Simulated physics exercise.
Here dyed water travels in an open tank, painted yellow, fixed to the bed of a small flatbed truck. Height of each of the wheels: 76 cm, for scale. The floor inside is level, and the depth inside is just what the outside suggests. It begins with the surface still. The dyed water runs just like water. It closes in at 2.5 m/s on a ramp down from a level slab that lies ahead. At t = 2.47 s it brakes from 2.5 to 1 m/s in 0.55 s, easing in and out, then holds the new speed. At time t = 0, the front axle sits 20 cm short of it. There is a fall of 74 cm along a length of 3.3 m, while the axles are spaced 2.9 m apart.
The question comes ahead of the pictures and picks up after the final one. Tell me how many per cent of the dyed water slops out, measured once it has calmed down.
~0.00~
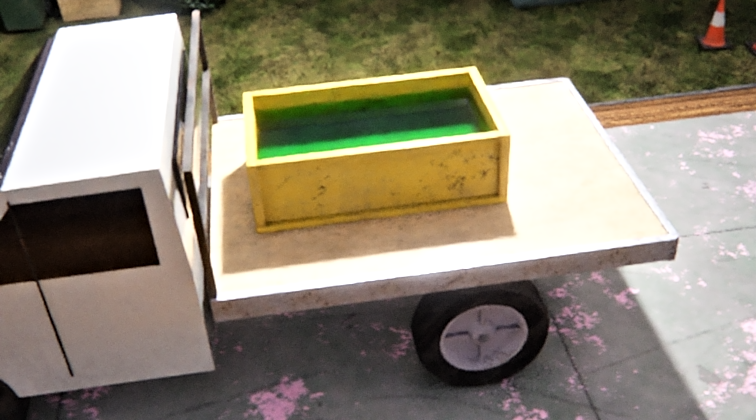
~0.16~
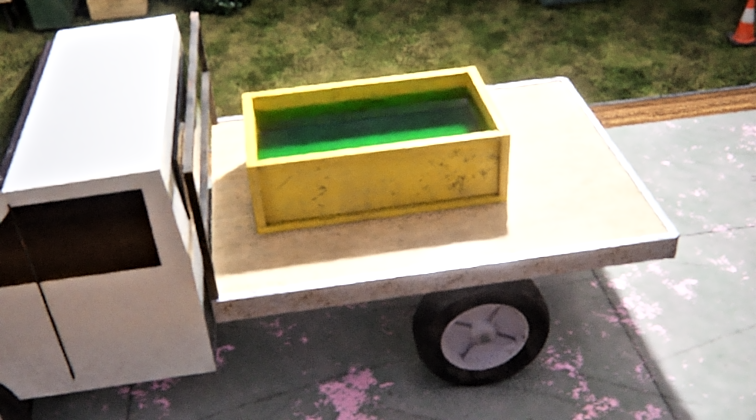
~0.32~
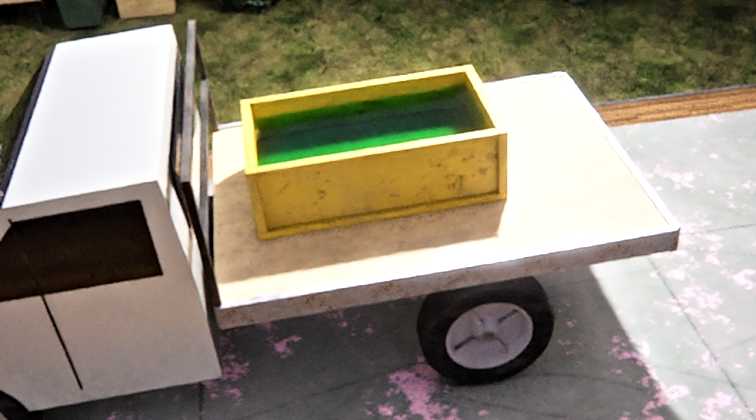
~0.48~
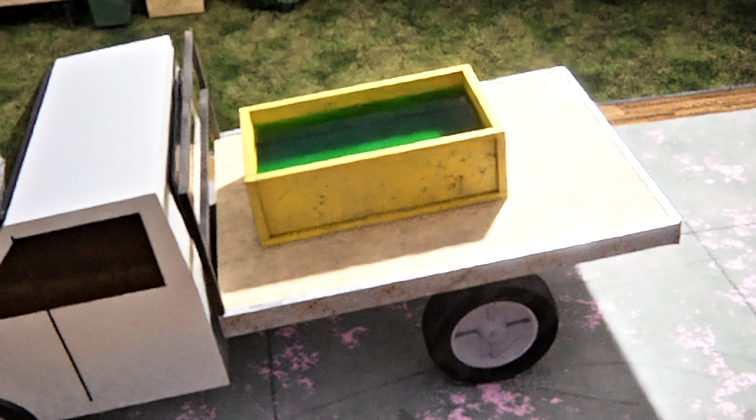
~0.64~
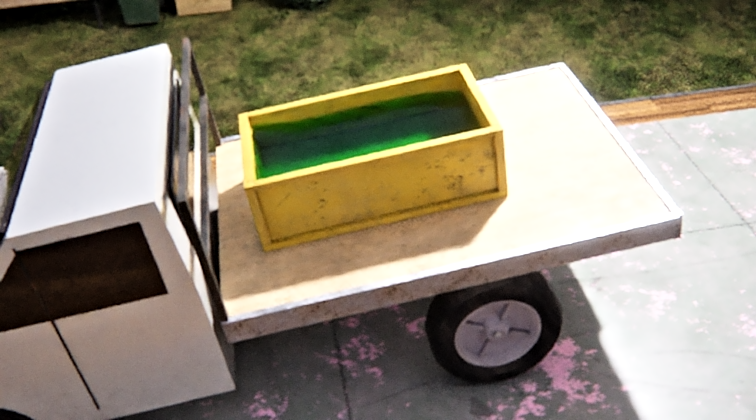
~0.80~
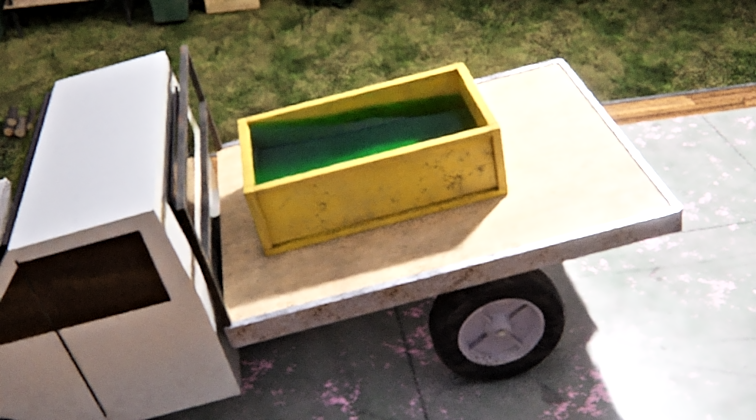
Some 29 per cent goes over the edge.
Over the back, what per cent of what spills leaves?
About 10 per cent.
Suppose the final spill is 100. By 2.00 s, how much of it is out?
About 40 %.
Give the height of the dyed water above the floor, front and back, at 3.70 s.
Height at the front is 22 cm; height at the back is 16 cm.
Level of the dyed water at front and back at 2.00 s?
Heights: Front 42 cm, then back 16 cm.
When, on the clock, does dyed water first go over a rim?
Roughly 1.4 seconds.
By 2.00 s it stands 15 cm high behind and 41 cm in front; 10 per cent has gone over the front.
By 3.70 s it stands 17 cm high behind and 22 cm in front; 22 per cent has gone over the front.
By 5.50 s it stands 17 cm high behind and 19 cm in front; 29 per cent has gone over the front.
By 7.99 s 29 per cent has gone over the front, 81 of 282 litres.
